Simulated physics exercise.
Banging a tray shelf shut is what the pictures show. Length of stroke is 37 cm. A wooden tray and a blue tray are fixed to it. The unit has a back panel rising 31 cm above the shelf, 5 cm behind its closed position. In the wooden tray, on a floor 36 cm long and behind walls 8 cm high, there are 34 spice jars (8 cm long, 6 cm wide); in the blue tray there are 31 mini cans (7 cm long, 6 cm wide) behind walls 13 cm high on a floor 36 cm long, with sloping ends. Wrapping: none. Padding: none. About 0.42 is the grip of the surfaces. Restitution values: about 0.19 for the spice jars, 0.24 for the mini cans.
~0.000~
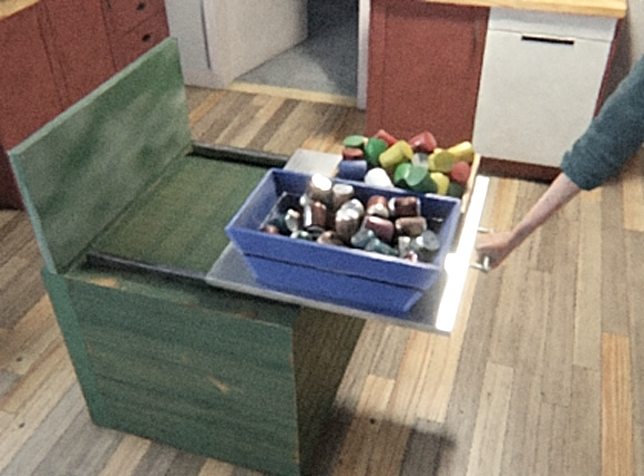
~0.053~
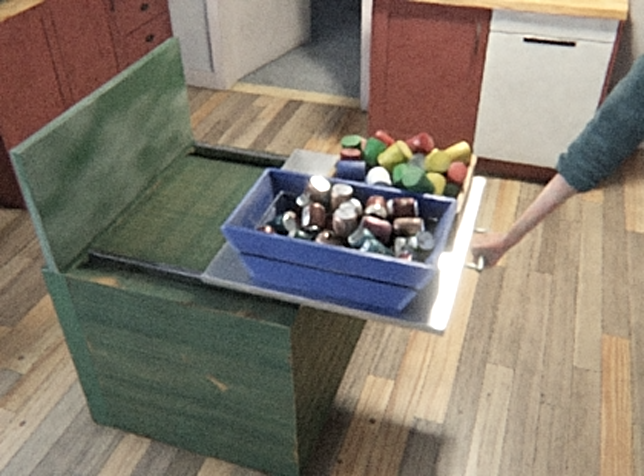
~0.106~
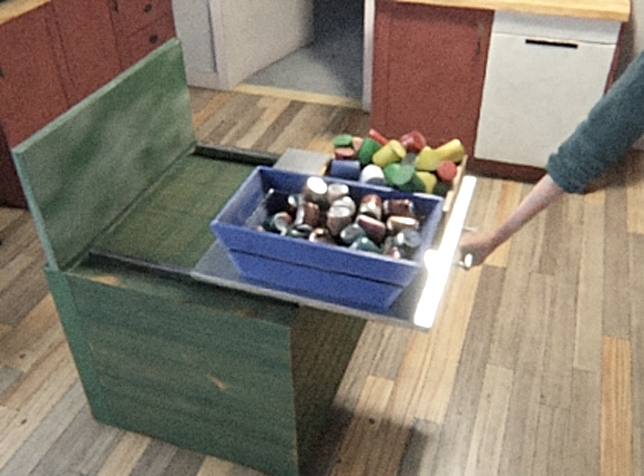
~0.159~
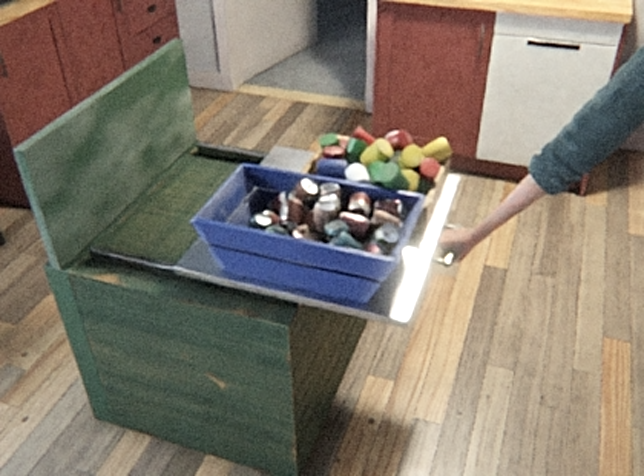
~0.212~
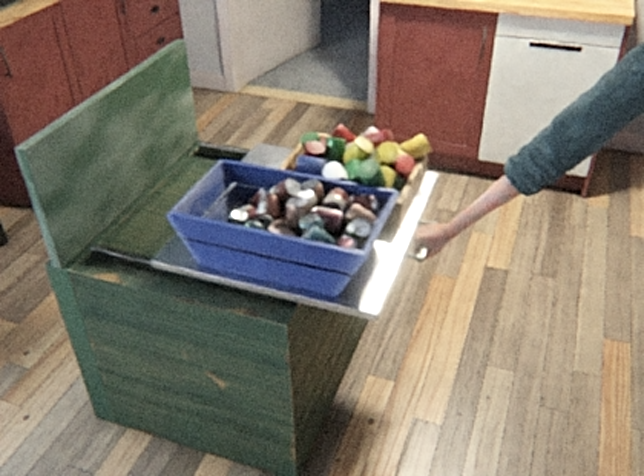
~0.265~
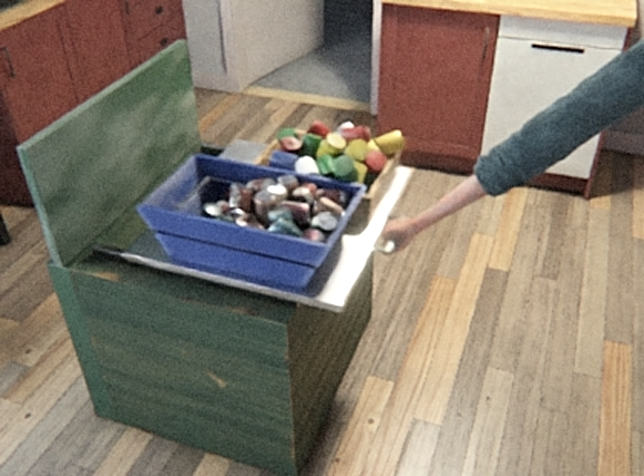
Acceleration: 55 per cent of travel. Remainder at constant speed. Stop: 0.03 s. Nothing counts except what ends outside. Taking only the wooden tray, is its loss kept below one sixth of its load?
No, it loses over a sixth.
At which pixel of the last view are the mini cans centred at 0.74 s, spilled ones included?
Middle approx. (207, 209).
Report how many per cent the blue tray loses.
Blue tray - about 0 per cent.
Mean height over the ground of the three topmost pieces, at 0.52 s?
90 cm.
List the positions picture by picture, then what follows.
In the first frame (places track the rim corner closest to us here, unless another is named; the camera moves round a little), wooden tray (by its farthest rim corner) (358, 138); blue tray (438, 268); 0 cm pushed; all still inside.
Wooden tray (355, 138); blue tray (432, 267); 1 cm pushed; 1 out, the lowest jar at (419, 184), in the second frame.
Wooden tray (346, 138); blue tray (417, 264); 4 cm pushed; 1 out, the lowest jar at (410, 183), in the third frame.
Wooden tray (332, 136); blue tray (394, 260); 9 cm pushed; 1 out, the lowest jar at (394, 180), in the fourth frame.
Wooden tray (312, 133); blue tray (363, 253); 16 cm pushed; 1 out, the lowest jar at (372, 176), in the fifth frame.
Wooden tray (288, 129); blue tray (326, 245); 25 cm pushed; 1 out, the lowest jar at (346, 171), in the sixth frame.
After 0.32 s, end of travel.
After 0.40 s, the wooden tray is down by 1 of 34 and the blue tray has all 31.
After 0.52 s, the wooden tray is down by 7 of 34 and the blue tray has all 31.
After 0.74 s, the wooden tray is down by 8 of 34 and the blue tray has all 31.
Final count (at 1.18 s), the wooden tray is down by 9 of 34 and the blue tray has all 31. Asked share, 9 of 34, 26 per cent.
